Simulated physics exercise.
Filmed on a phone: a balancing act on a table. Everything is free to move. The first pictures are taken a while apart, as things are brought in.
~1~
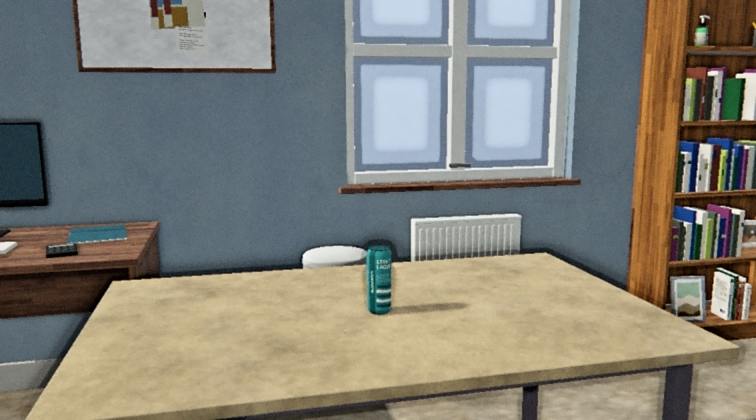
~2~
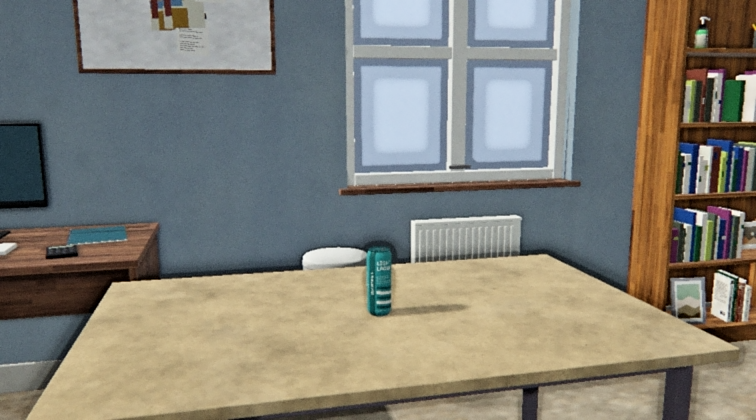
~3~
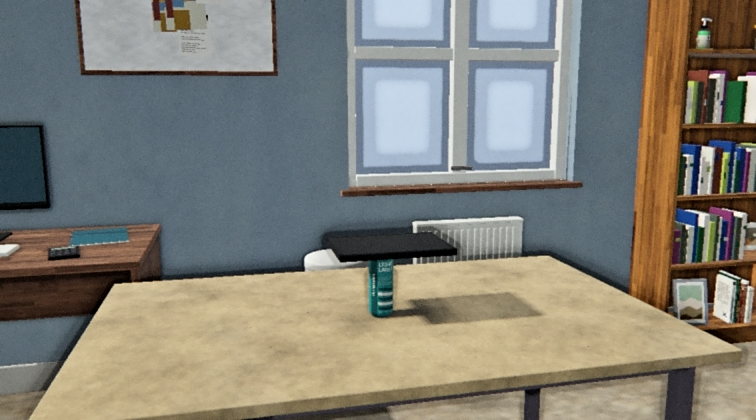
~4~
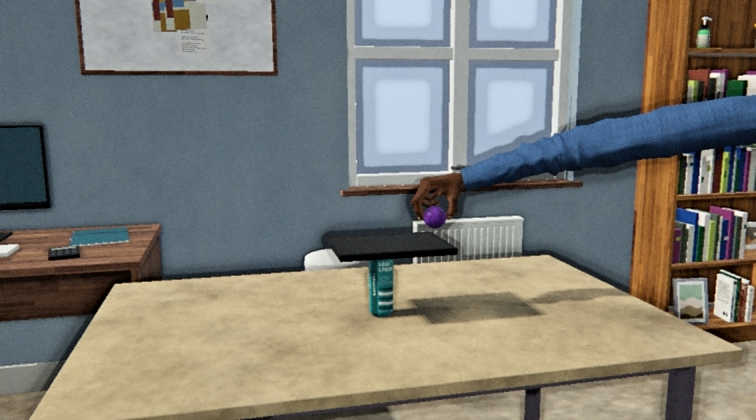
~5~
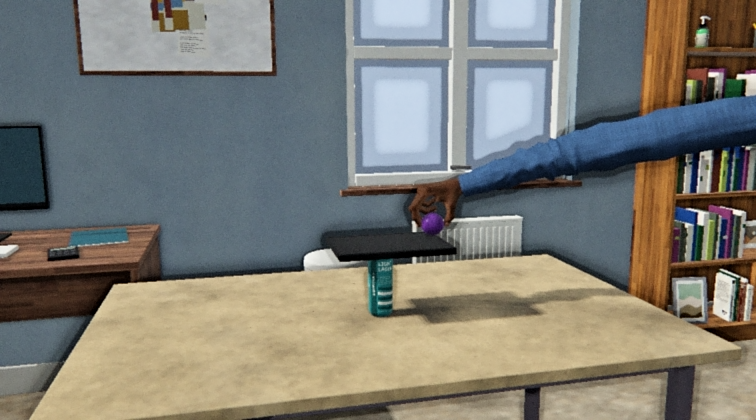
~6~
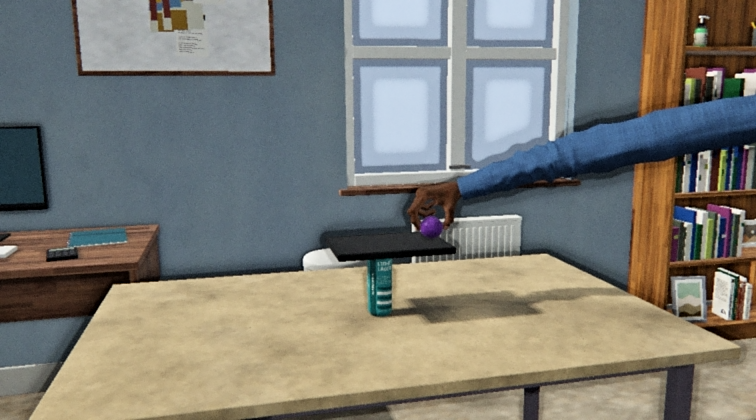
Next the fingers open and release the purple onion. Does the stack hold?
In the end the stack comes apart.
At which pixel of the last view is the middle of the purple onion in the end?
Near (425, 297).
Then, 0.30 s past the last view, purple onion now fallen; black lid rocked 36° from its first pose.
Then, 0.50 s past the last view, black lid on its side.
Then, 0.60 s past the last view, black lid now fallen.
Then, 0.80 s past the last view, things are still on the move.
Finally, fallen, black lid and purple onion; turquoise can still in place. Final places as the last picture's camera would see them, purple onion near (425, 297). The stack gives way.
